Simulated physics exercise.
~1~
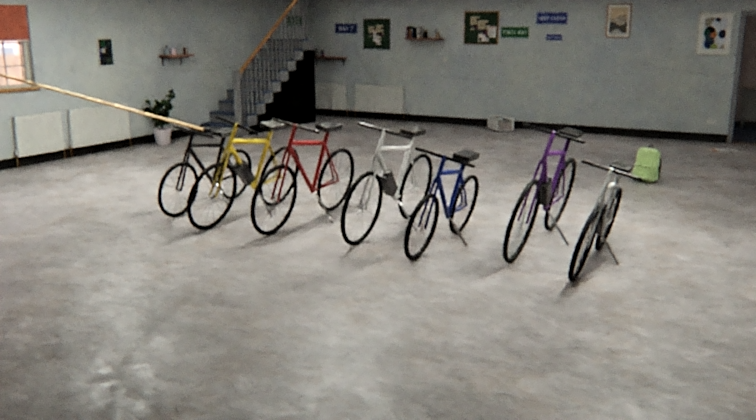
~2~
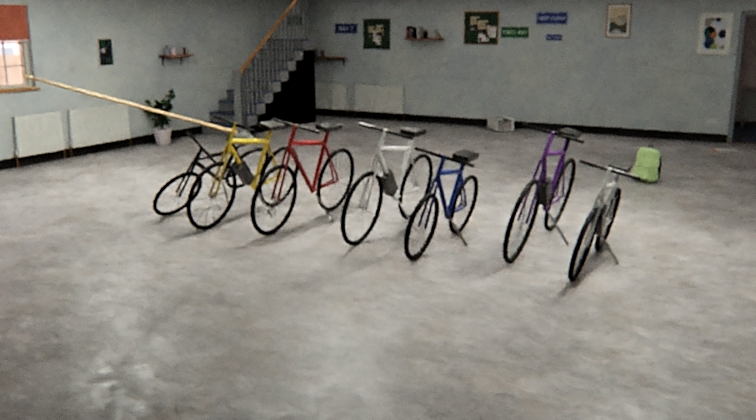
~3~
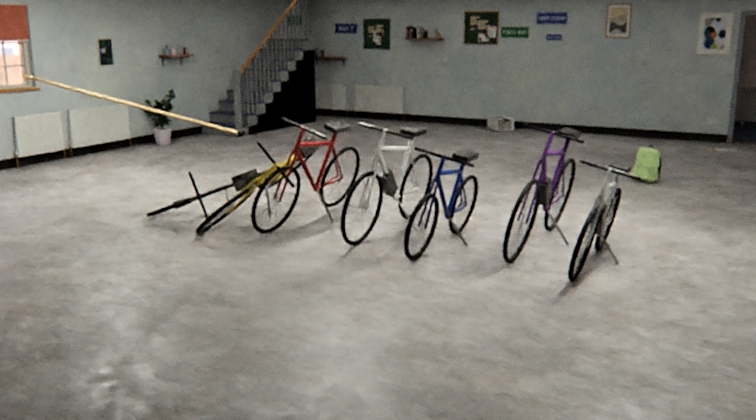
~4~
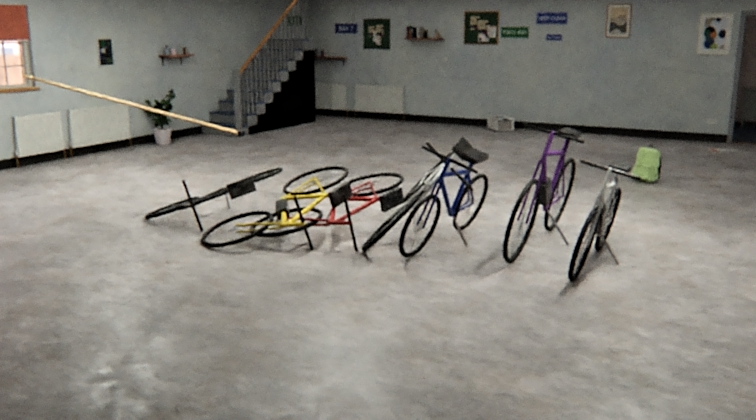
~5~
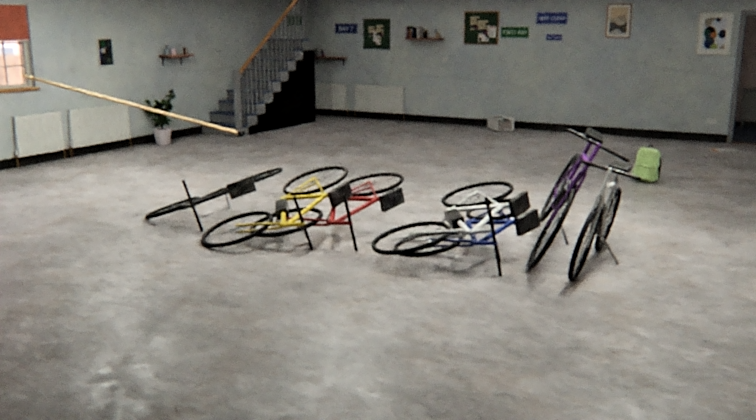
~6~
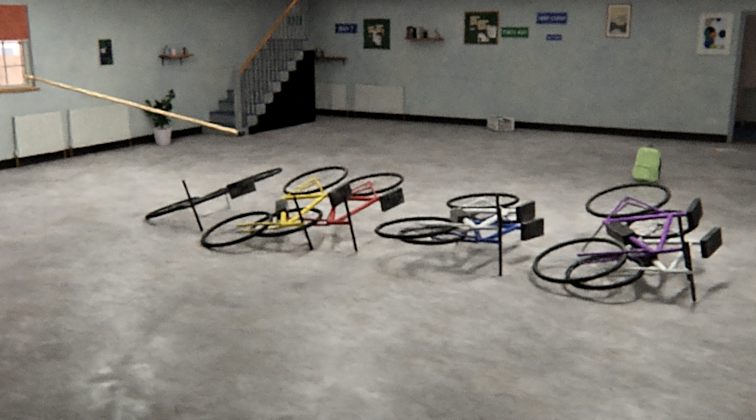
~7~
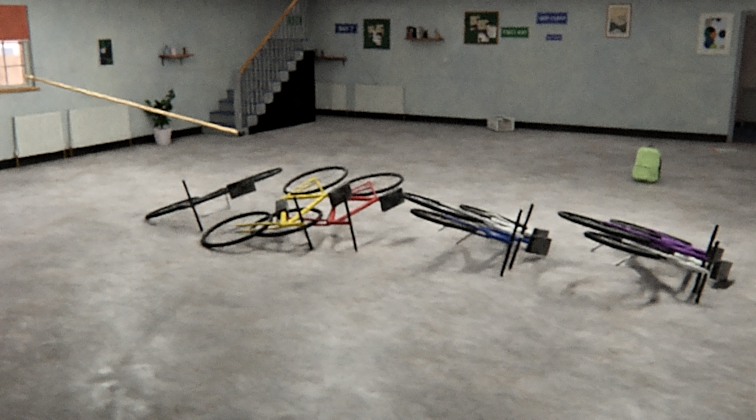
In a grey hall, a pole tips the first bicycle and all seven topple rightward.
